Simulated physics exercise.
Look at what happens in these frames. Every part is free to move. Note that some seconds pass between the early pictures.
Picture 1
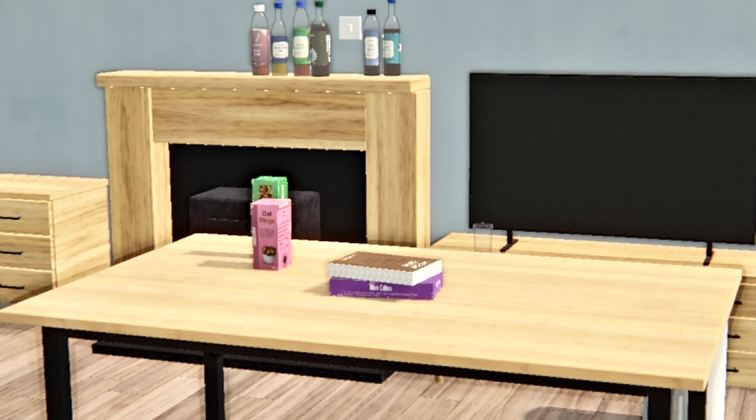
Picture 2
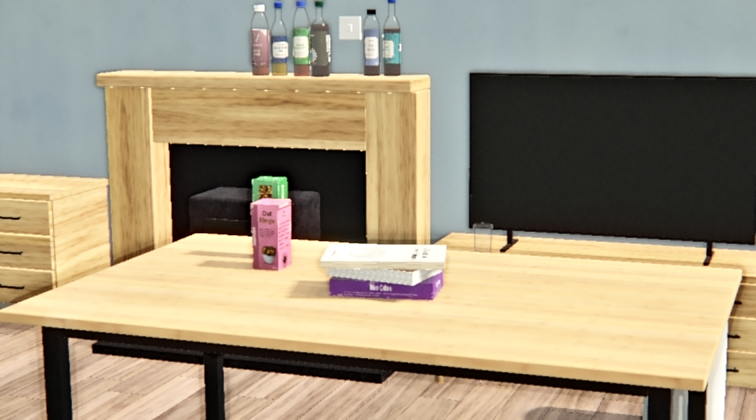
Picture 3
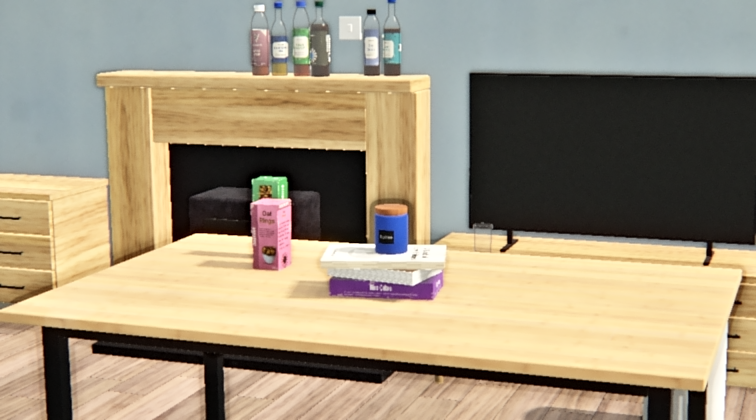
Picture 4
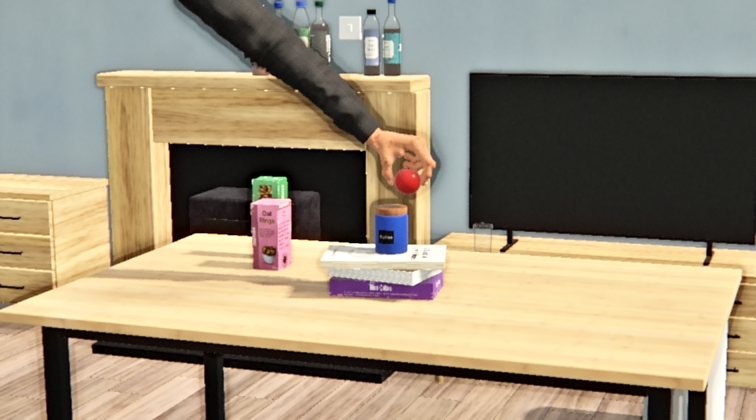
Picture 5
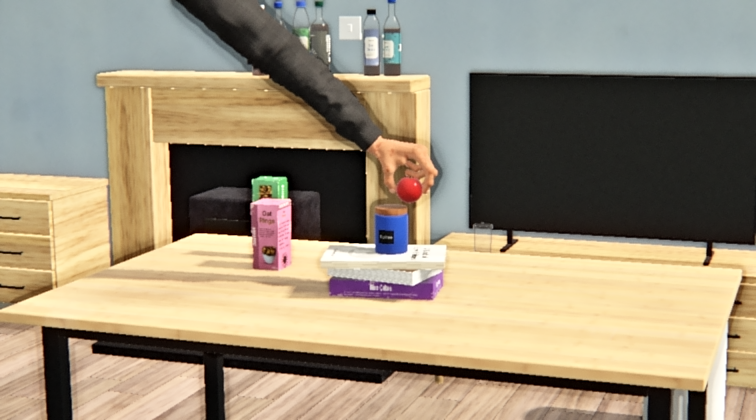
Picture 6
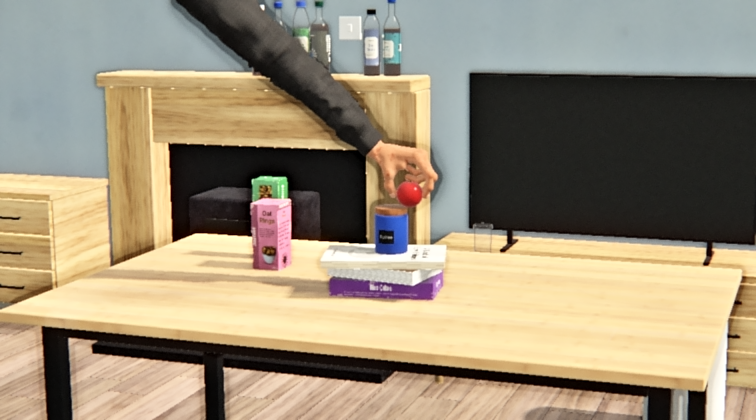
A stack on a wooden table gaining a white box, then a blue jar, before a hand lowers a red tomato over it.
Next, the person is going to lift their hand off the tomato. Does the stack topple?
Short answer: It's not safe.
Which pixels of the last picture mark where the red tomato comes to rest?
End spot: Near (434, 242).
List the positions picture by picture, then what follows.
The last thing is not in view yet, in the first picture.
The last thing is not in view yet; purple packet (387, 283), in the second picture.
The last thing is not in view yet; blue jar (391, 229), in the third picture.
Coming down; red tomato (408, 181), in the fourth picture.
Coming down; red tomato (410, 190); purple packet (387, 283), in the fifth picture.
In place under the hand; red tomato (410, 194); blue jar (391, 229), in the sixth picture.
Then, 0.30 s later than the last frame, red tomato moved about its own width near (420, 206).
Then, 0.40 s later than the last frame, red tomato now fallen.
When it is over, fallen, red tomato; the other 6 as before. End places, in pixels of the last picture, red tomato near (433, 242). The pile gives way.
